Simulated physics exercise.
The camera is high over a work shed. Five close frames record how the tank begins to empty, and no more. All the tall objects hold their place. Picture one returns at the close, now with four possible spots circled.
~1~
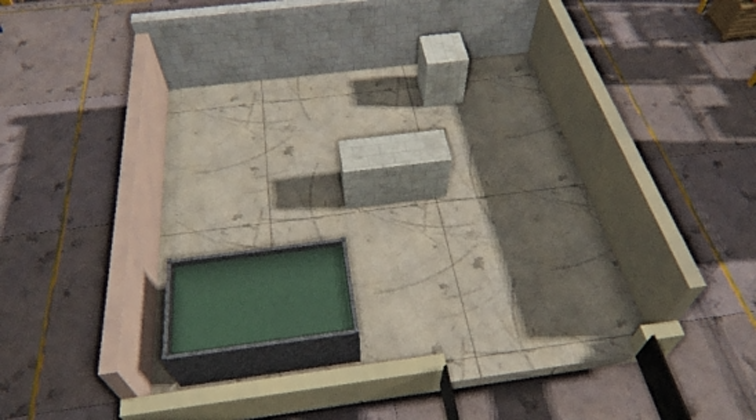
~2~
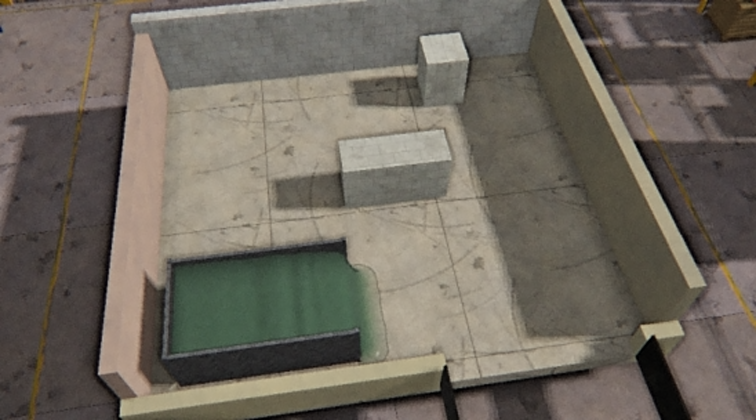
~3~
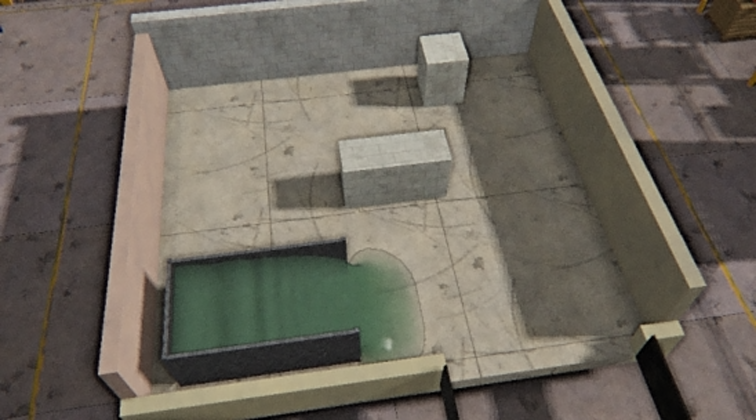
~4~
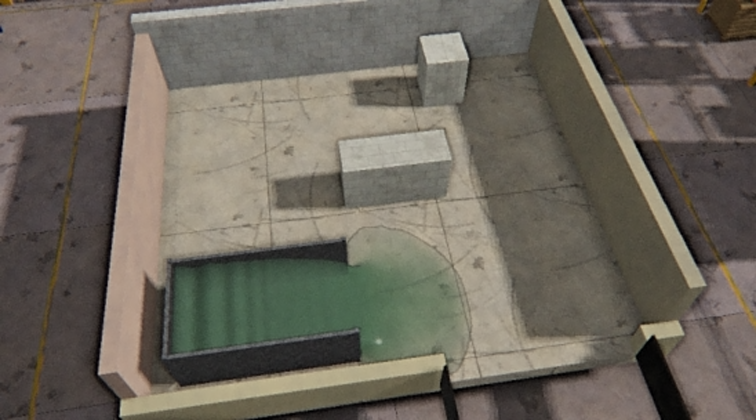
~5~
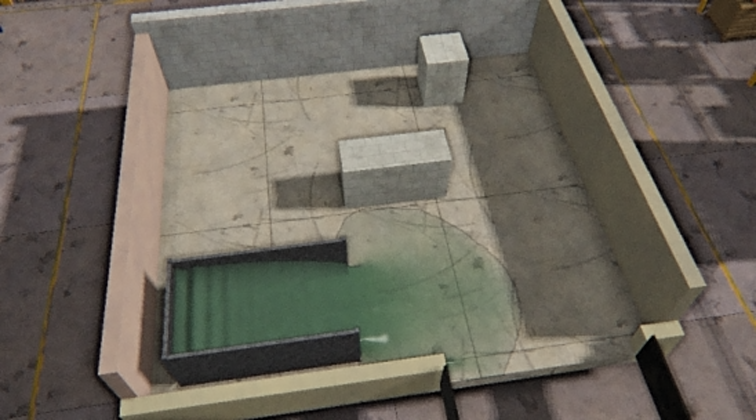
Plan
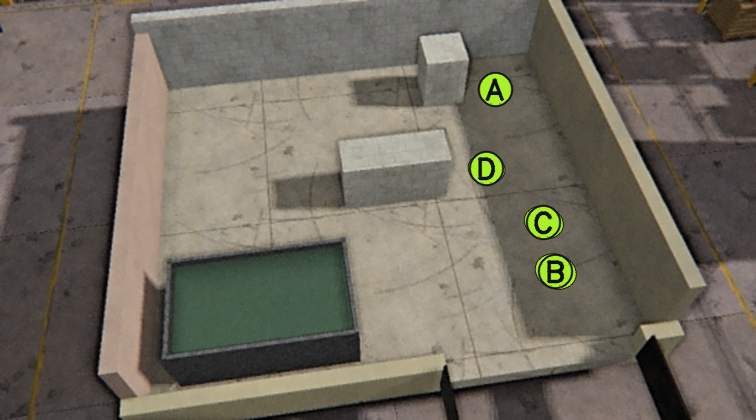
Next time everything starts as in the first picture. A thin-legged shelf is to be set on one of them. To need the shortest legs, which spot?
Use place D.
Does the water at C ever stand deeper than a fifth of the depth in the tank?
Yes, it does.
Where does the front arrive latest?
That is place A.
On the marked copy, A at (495, 89); B at (555, 271); C at (543, 222); D at (486, 168).
Choosing A, the water peaks at about 28 % of the depth that stood in the tank.
Choosing B, the water peaks at about 28 % of the depth that stood in the tank.
Choosing C, the water peaks at about 32 % of the depth that stood in the tank.
Choosing D, the water peaks at about 14 % of the depth that stood in the tank.
